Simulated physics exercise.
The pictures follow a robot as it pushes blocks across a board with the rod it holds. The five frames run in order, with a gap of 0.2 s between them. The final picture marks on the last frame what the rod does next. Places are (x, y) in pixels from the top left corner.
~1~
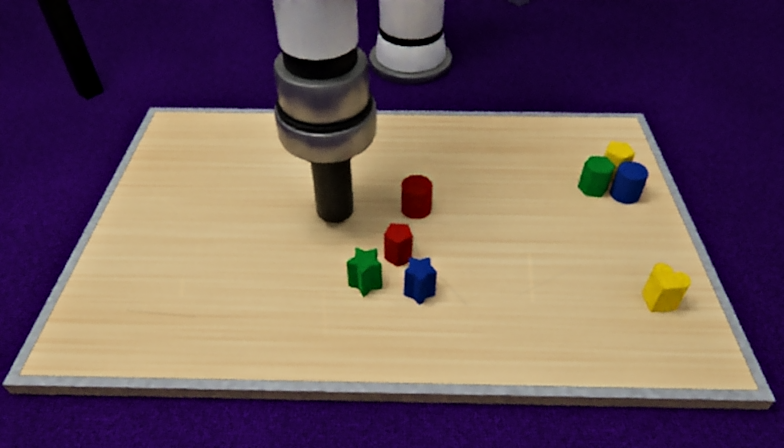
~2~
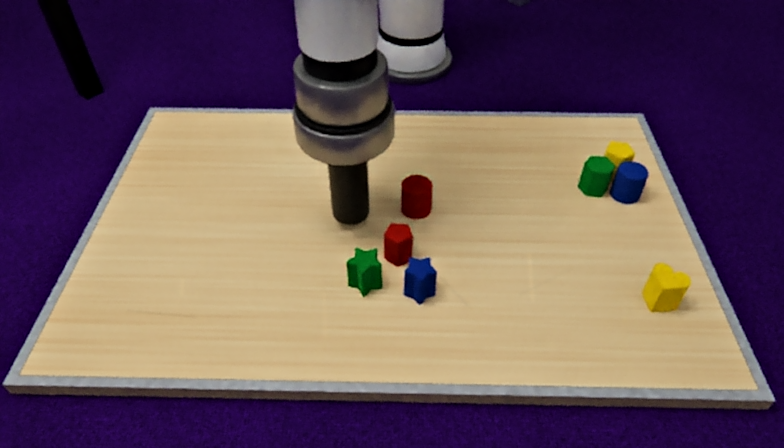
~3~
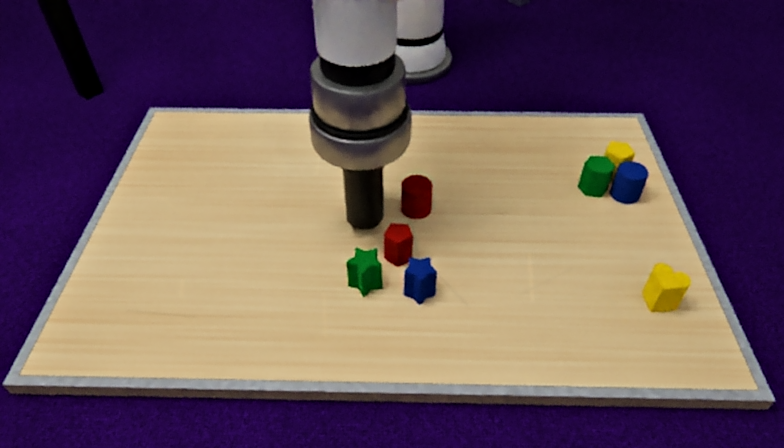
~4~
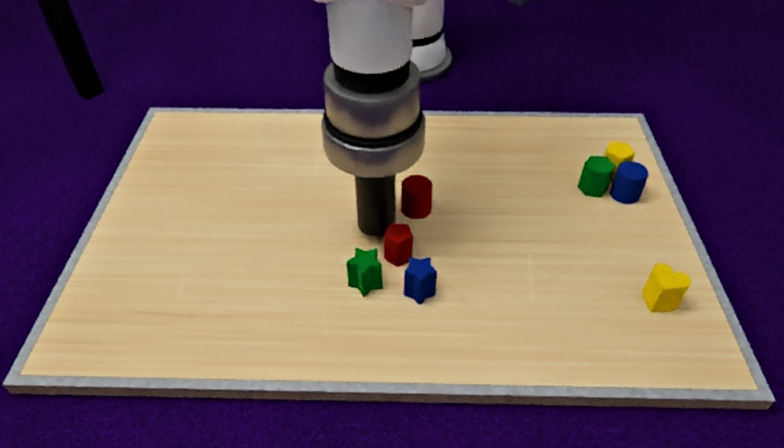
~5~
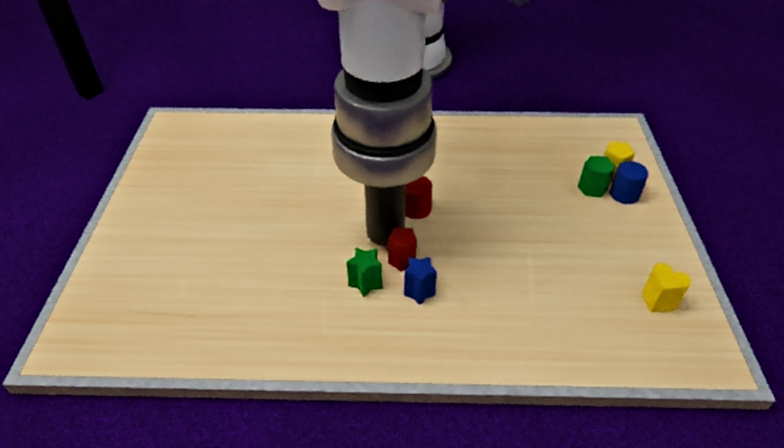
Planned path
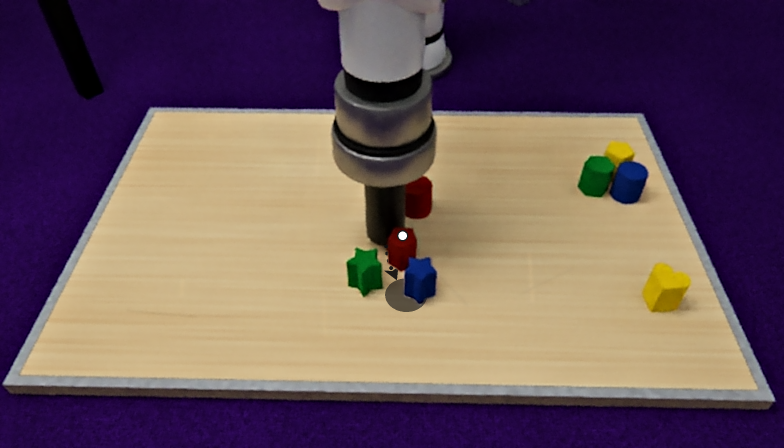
A robot arm with a dark rod slides right and slightly toward the viewer across a wooden board, approaching a loose group of red, green and blue blocks. The rod reaches the red pentagon and nudges it slightly right, while the star-shaped blocks and the others on the board stay still.
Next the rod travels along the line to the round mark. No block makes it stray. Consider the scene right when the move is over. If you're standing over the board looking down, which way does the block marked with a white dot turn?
Verdict: Counterclockwise.
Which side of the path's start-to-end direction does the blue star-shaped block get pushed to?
Shifted left.
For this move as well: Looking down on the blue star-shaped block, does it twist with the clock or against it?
In a top view, it turns clockwise.
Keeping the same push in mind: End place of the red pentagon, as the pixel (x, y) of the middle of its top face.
The red pentagon ends near (443, 267).
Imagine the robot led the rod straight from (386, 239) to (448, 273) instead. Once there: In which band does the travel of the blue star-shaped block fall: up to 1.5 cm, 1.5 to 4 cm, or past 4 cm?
Between 1.5 and 4 cm.
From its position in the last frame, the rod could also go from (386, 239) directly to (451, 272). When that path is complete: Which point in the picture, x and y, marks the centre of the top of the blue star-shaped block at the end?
The middle of its upper face should be somewhere near (422, 289).
The line goes from (386, 239) through (391, 266) to (406, 295); the dot is on the red pentagon.
What follows on the original path. Halfway along, rod (391, 260); green star-shaped block (362, 262), turned 20° clockwise; red pentagon (420, 255), turned 70° anticlockwise; blue star-shaped block (431, 277), turned 20° clockwise.
At the end, rod (406, 288); green star-shaped block (364, 268), turned 65° clockwise; red pentagon (443, 267), turned 120° anticlockwise; red circular block unmoved; blue star-shaped block (447, 289), turned 70° clockwise.
